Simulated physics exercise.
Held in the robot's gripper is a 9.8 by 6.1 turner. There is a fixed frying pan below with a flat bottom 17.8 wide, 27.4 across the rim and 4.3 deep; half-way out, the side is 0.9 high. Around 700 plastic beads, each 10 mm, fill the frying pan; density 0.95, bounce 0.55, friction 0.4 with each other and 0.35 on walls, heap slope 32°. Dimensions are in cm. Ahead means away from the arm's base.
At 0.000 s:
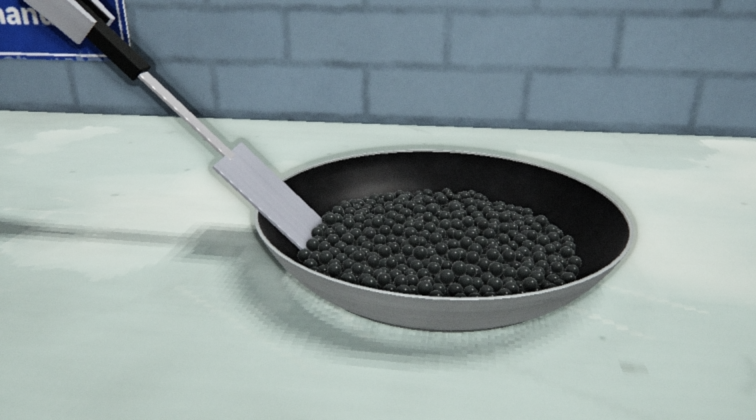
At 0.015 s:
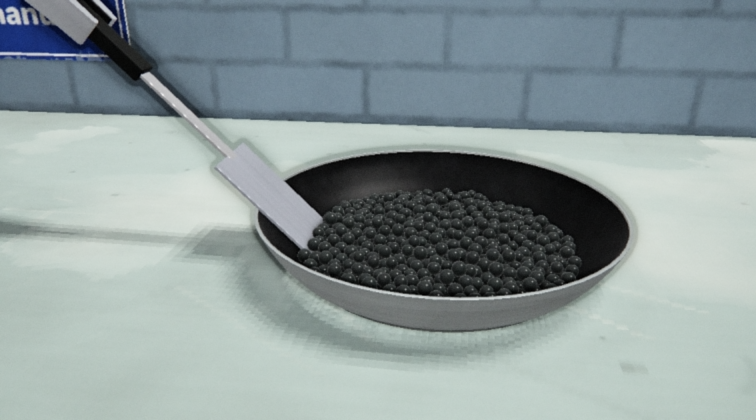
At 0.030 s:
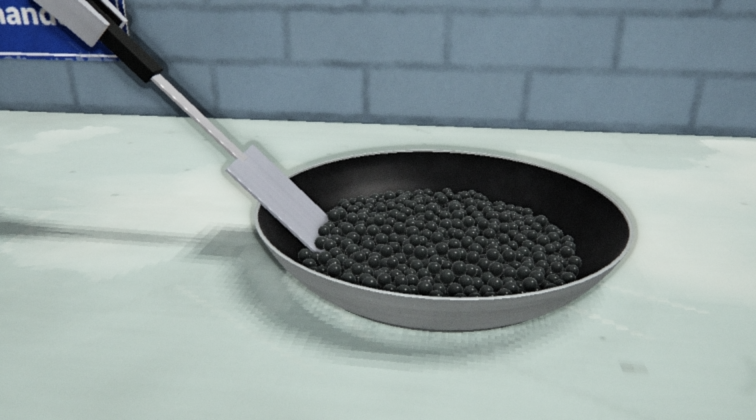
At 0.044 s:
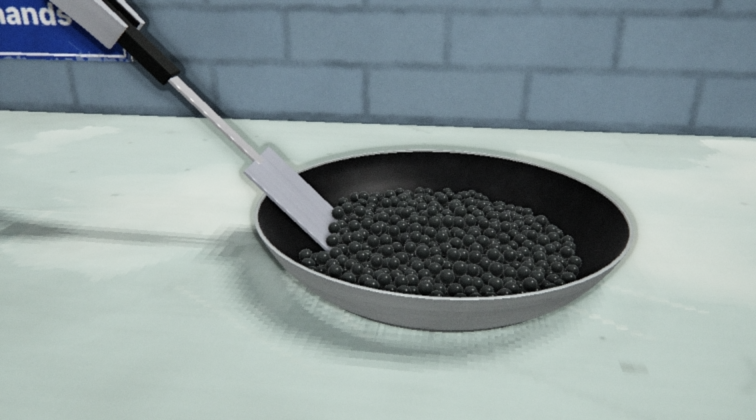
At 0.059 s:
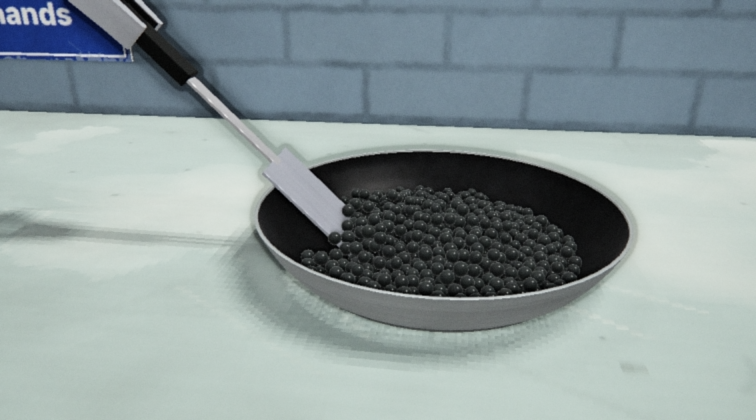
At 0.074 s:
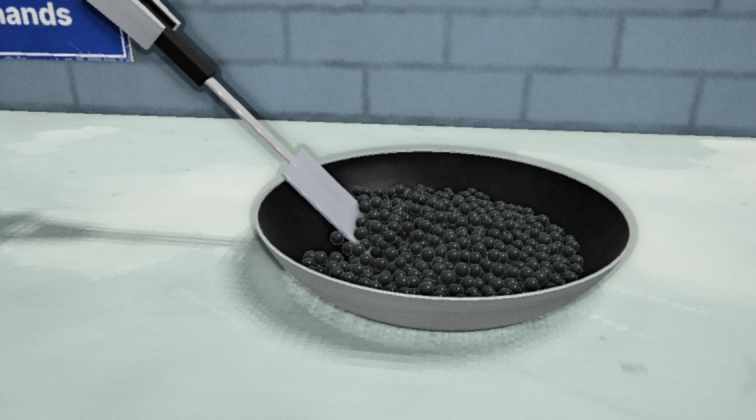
At the start, a turner held in a gripper rests its blade at the left edge of a heap of black beads in a frying pan. The blade then slides a short way to the right into the heap, nudging nearby beads aside, while the pan stays still and most of the heap barely changes.
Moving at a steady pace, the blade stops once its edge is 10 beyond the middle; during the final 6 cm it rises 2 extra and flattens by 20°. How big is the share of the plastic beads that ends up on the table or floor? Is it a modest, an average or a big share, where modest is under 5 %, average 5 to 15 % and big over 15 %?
Average.
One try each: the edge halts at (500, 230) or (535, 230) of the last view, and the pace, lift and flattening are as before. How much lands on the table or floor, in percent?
0 % and 0 %.
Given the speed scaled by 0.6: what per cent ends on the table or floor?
I'd put it at about 0 per cent.
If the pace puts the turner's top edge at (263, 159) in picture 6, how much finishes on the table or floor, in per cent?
That share would be some 0 percent.
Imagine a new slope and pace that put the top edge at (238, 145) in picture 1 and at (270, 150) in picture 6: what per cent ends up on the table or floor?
It works out to about 5 %, more or less.
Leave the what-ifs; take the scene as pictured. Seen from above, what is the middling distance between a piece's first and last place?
Some 2 cm.
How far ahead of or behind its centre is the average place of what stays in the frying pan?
The balance point lies close to 3.0 cm ahead.
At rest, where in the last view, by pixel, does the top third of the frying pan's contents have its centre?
(535, 240).
By 0.13 s, sloping 45°, highest piece 6 above the table; 702 in the frying pan.
By 0.18 s, sloping 40°, highest piece 6 above the table; 702 in the frying pan.
By 0.41 s, sloping 25°, highest piece 6 above the table; 629 in the frying pan, 66 on the table or floor, 7 on the blade or in flight.
By 1.46 s, sloping 25°, highest piece 4 above the table; 628 in the frying pan, 74 on the table or floor.
Final count, 628 in the frying pan, 74 on the table or floor. That is 11 % on the table or floor.
